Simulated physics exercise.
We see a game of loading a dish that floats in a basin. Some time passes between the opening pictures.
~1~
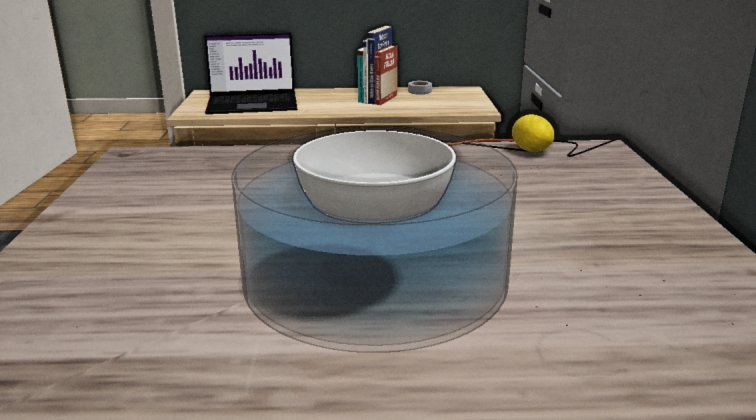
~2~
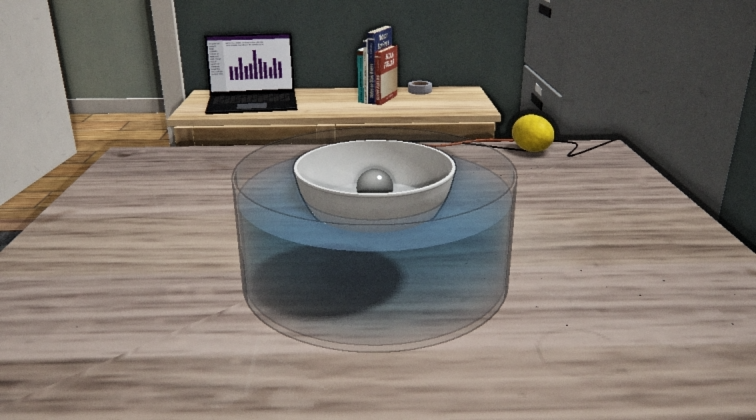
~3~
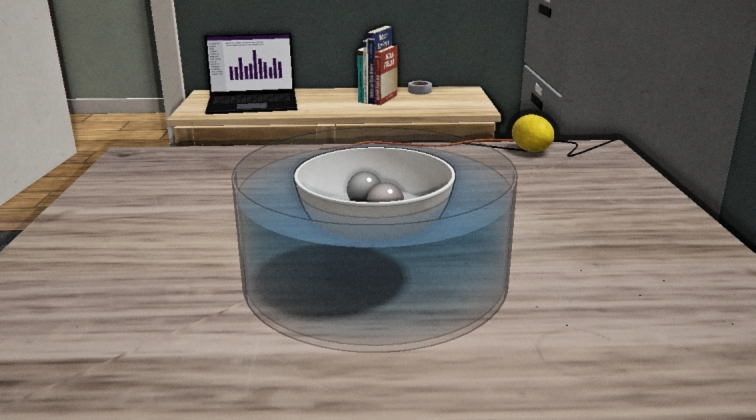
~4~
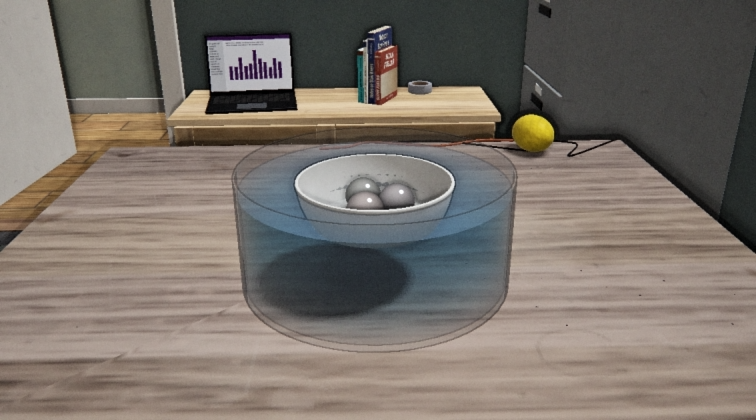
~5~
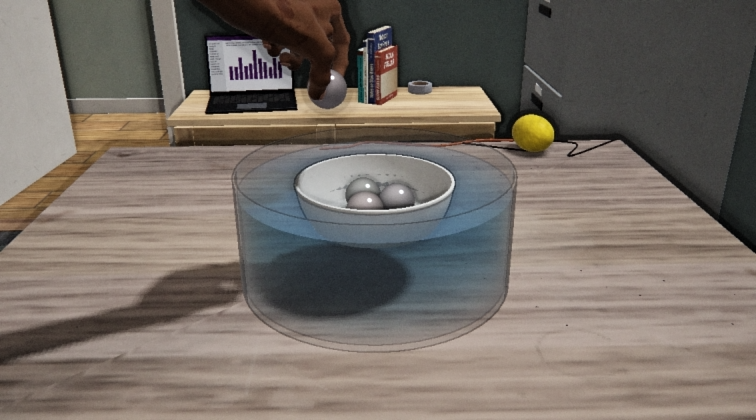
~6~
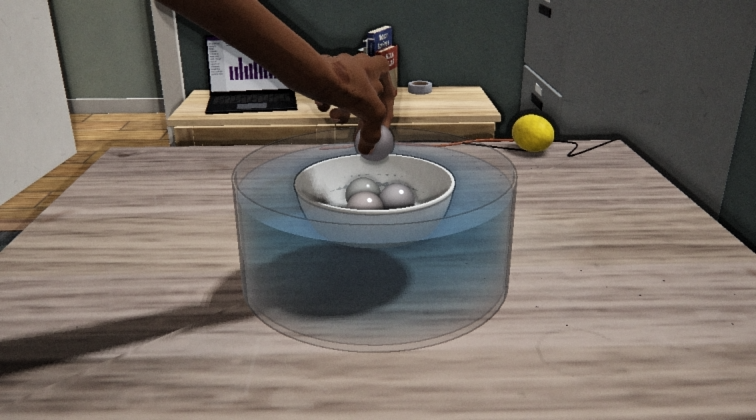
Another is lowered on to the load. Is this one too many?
It goes under.
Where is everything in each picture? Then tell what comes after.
In the first frame, dish (375, 156) empty; most of its side above the surface.
In the second frame, dish (375, 166) with one aboard; about two thirds of its side above the surface.
In the third frame, dish (375, 174) with two aboard; about a third of its side above the surface.
In the fourth frame, dish (375, 181) with three aboard; hardly any of its side above the surface.
In the fifth frame, dish (375, 181) with three aboard; hardly any of its side above the surface; the next steel ball in the hand at (327, 89).
In the sixth frame, dish (375, 181) with three aboard; hardly any of its side above the surface; the next steel ball in the hand at (374, 142).
A moment on, the steel ball is in and the dish dips.
Further on, water pours in over its edge.
When it is over, the dish lies on the bottom with its load.
